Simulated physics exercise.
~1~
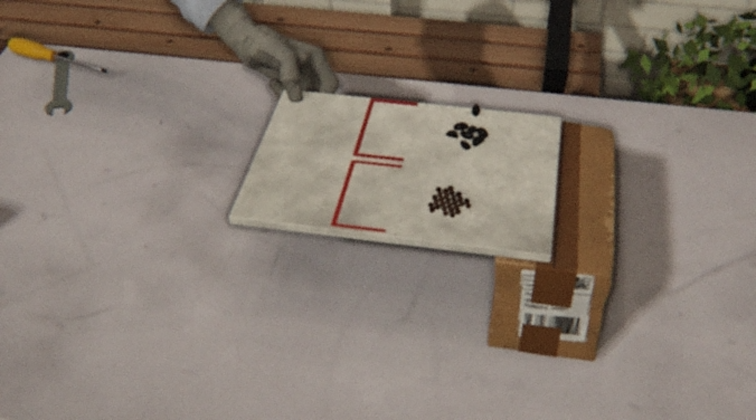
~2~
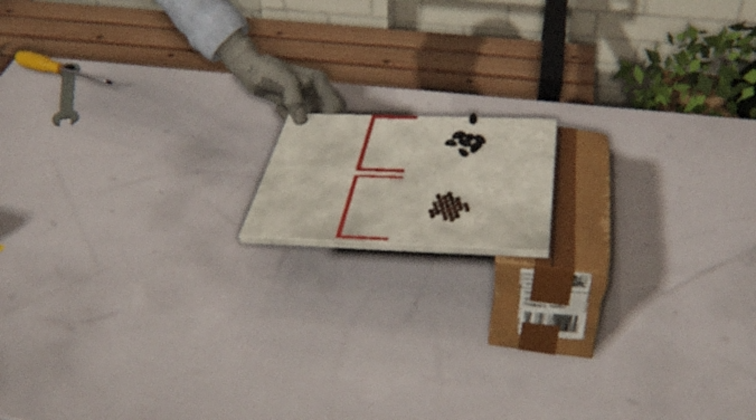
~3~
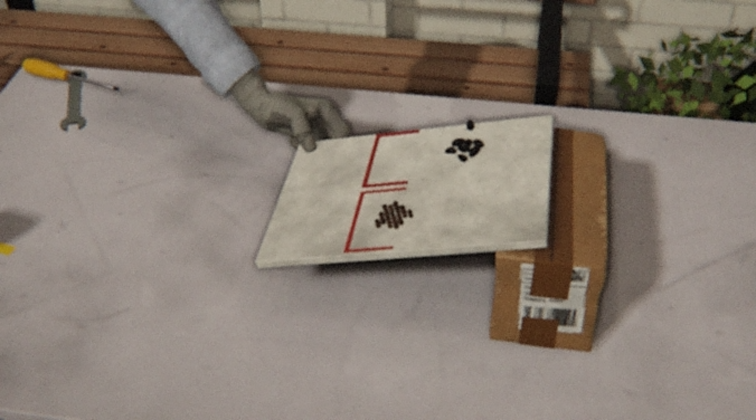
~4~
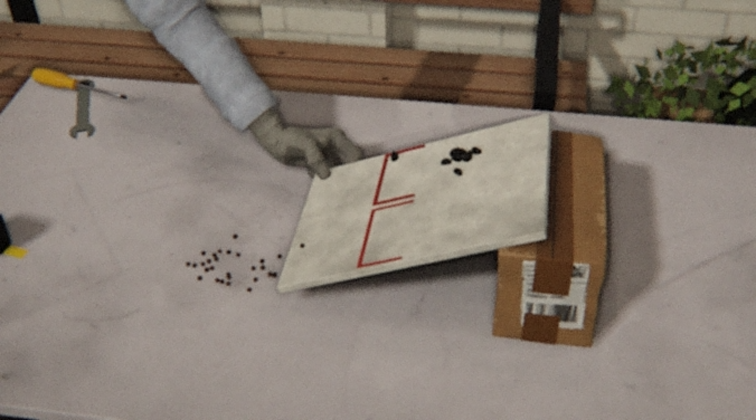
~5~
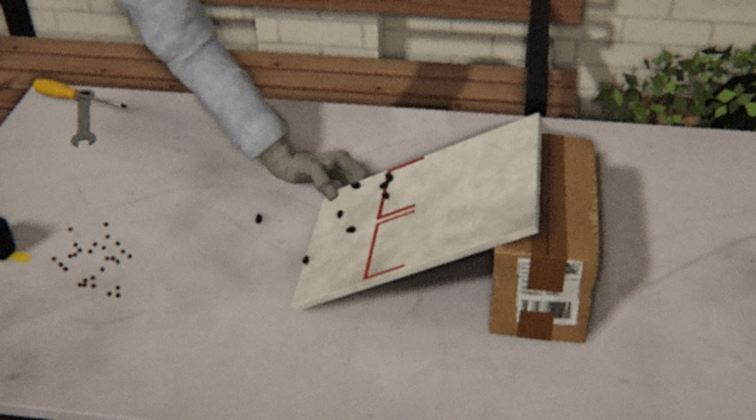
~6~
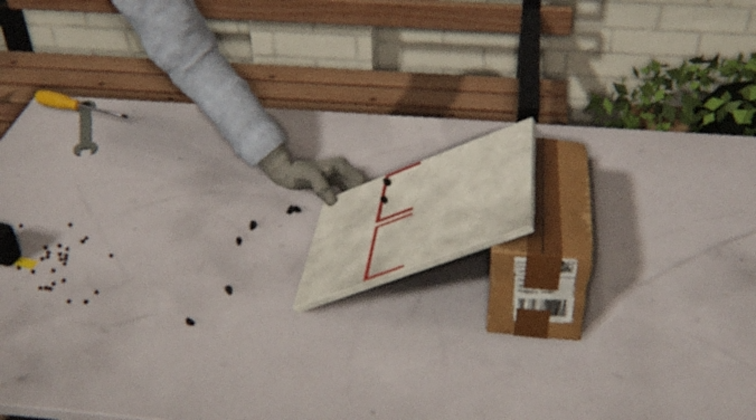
On a pale table before a wooden bench and a white brick wall, seen from above at a slight sideways drift, a gloved hand holds the left end of a whitish board whose right end rests on a cardboard box. Two red brackets mark the board, with small brown pieces beside the front one and larger black pieces beside the back one. The hand lowers its end, and the brown pieces slide left past their bracket and scatter across the table. As the board steepens, the black pieces follow. Finally the board stays tilted, with a few black pieces still at the back bracket.
